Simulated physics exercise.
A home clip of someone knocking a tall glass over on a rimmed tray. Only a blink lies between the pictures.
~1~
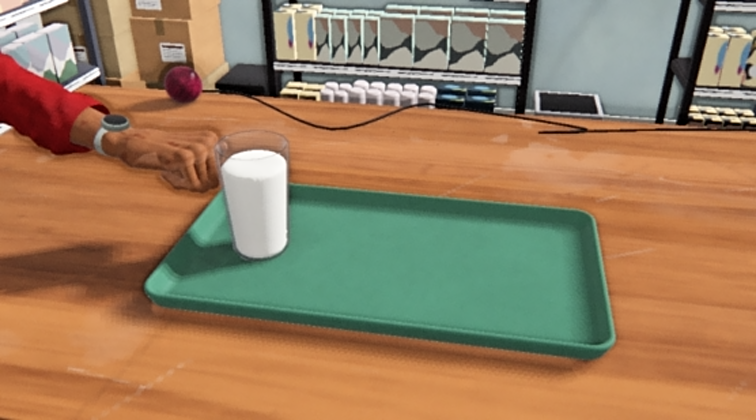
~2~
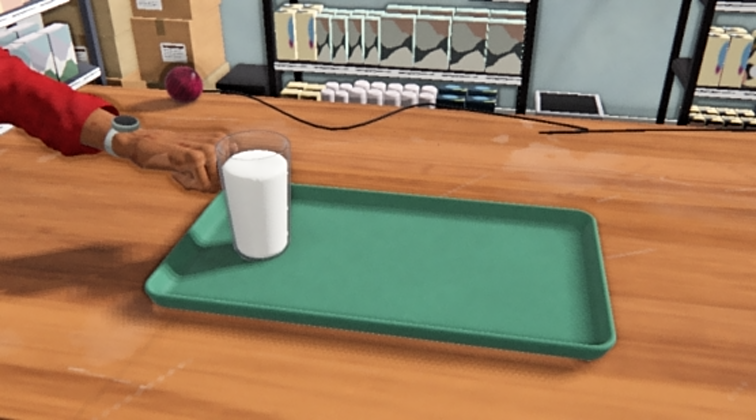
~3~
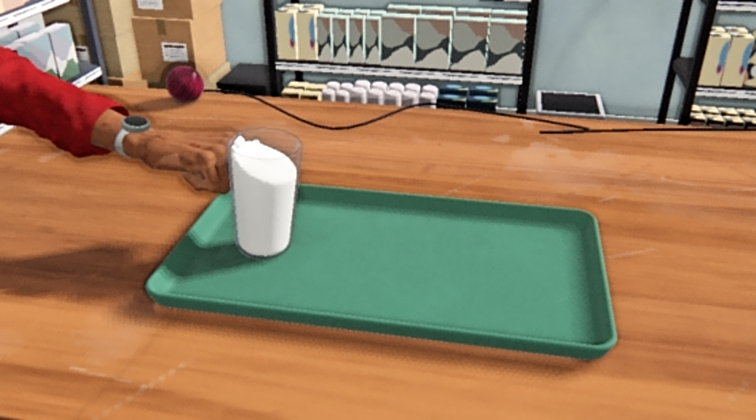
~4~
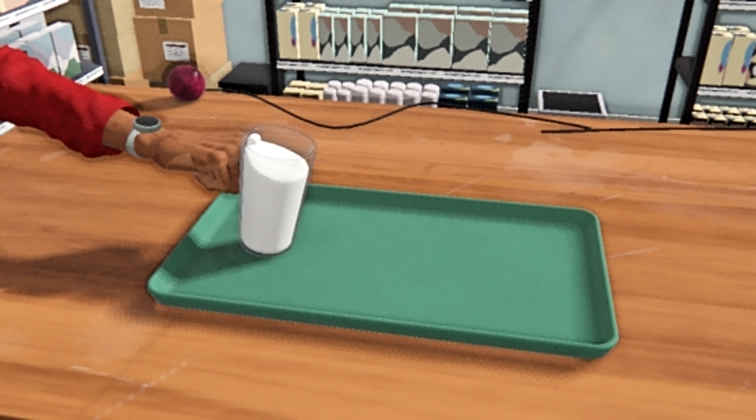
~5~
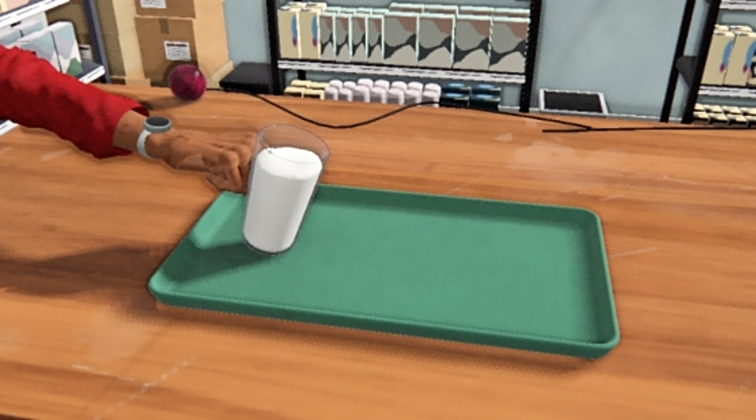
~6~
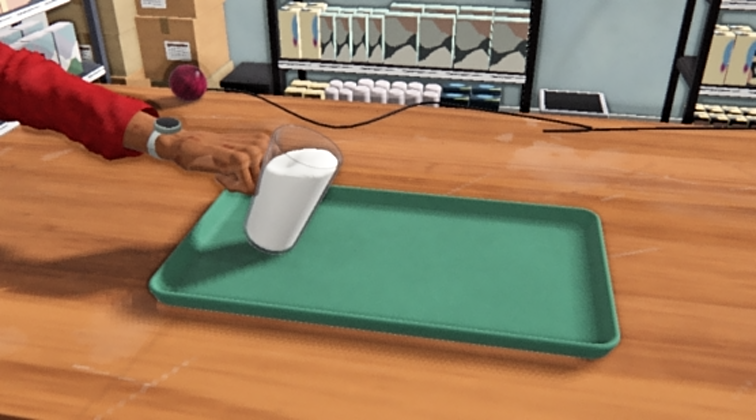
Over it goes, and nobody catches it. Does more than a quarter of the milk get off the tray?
As it turns out, over a quarter gets off the tray.
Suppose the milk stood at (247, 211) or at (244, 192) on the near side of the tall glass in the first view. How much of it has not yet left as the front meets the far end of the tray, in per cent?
First some 50, then 50 per cent.
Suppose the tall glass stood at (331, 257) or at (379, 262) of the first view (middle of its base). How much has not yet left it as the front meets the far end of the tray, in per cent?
The first gives 70 %, the second 80 %.
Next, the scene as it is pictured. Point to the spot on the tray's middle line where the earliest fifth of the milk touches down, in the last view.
Roughly at (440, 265).
A moment on, the tall glass is falling and 99 per cent is in the glass, 0 on the tray and 0 above or beyond its rim.
Next, the tall glass lies on its side and 63 per cent is in the glass, 35 on the tray and 2 above or beyond its rim.
Then the tall glass lies on its side and 38 per cent is in the glass, 47 on the tray and 15 above or beyond its rim.
Later the tall glass lies on its side and 21 per cent is in the glass, 45 on the tray and 34 above or beyond its rim.
Finally, 67 per cent is held by tray and glass, 33 is off the tray.
